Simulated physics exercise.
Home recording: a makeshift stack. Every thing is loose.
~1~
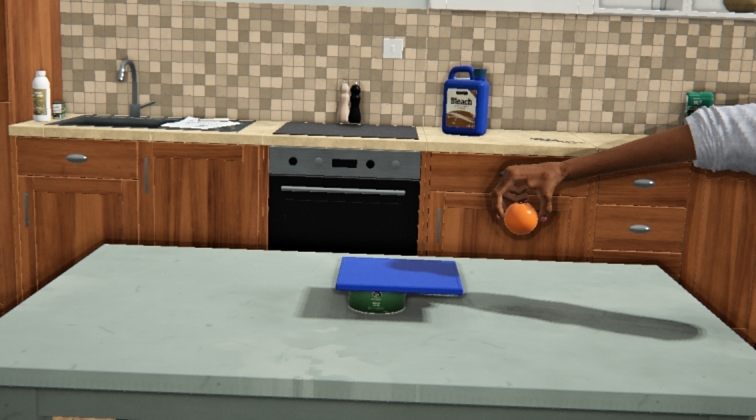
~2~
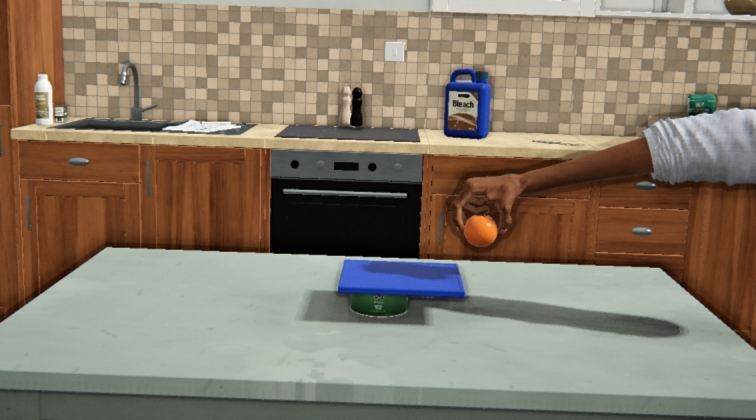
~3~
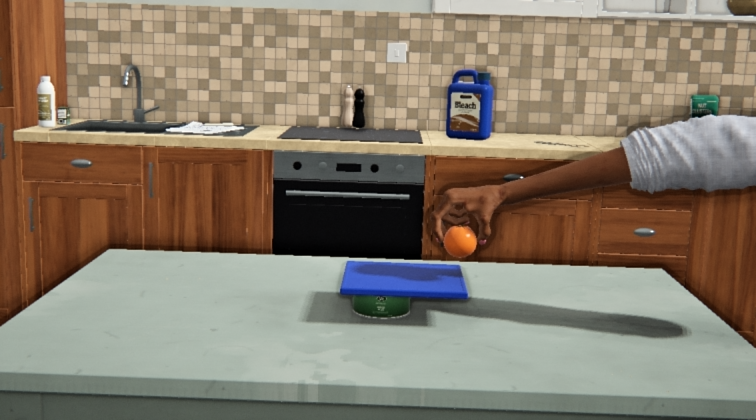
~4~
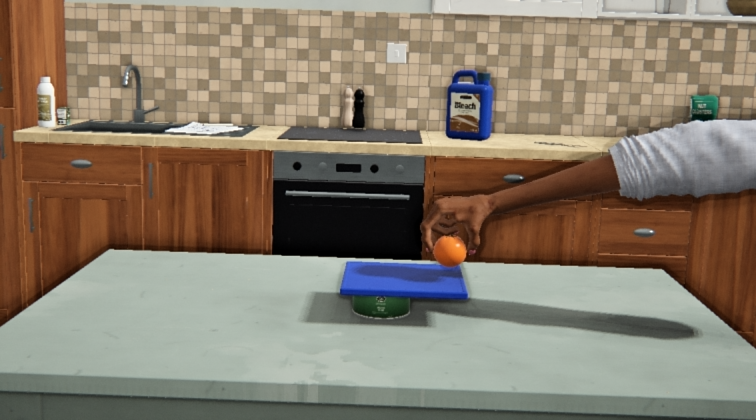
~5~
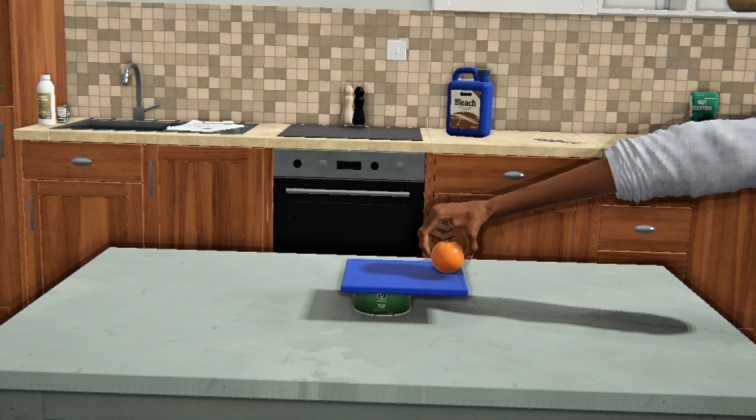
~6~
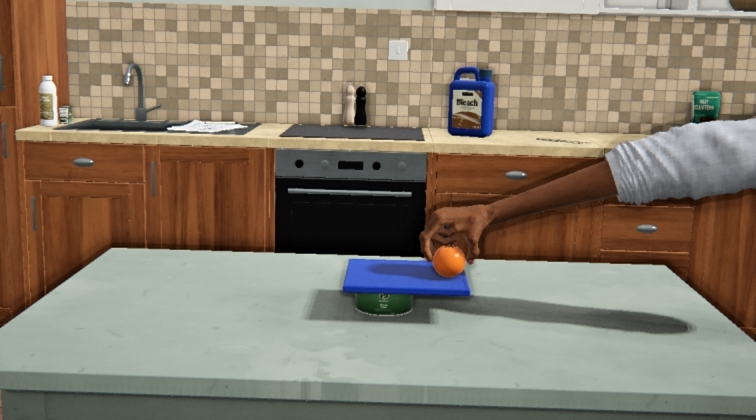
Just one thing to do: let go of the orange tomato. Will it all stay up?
My guess is the stack will not be secure.
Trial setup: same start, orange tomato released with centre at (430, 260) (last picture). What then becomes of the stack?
Well, it crumbles then.
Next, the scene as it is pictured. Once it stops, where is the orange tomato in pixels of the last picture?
Close to pixel (484, 299).
Then, 0.30 s after the last picture, orange tomato now fallen; blue lid tipped 37° from how it was.
Then, 0.50 s after the last picture, blue lid tipped 36° from how it was.
Then, 0.60 s after the last picture, blue lid tipped 31° from how it was.
Then, 1.60 s after the last picture, nothing new.
At rest, fallen, orange tomato; the other 2 in place. Seen from the same camera at the end, orange tomato near (484, 299). The stack loses its balance.
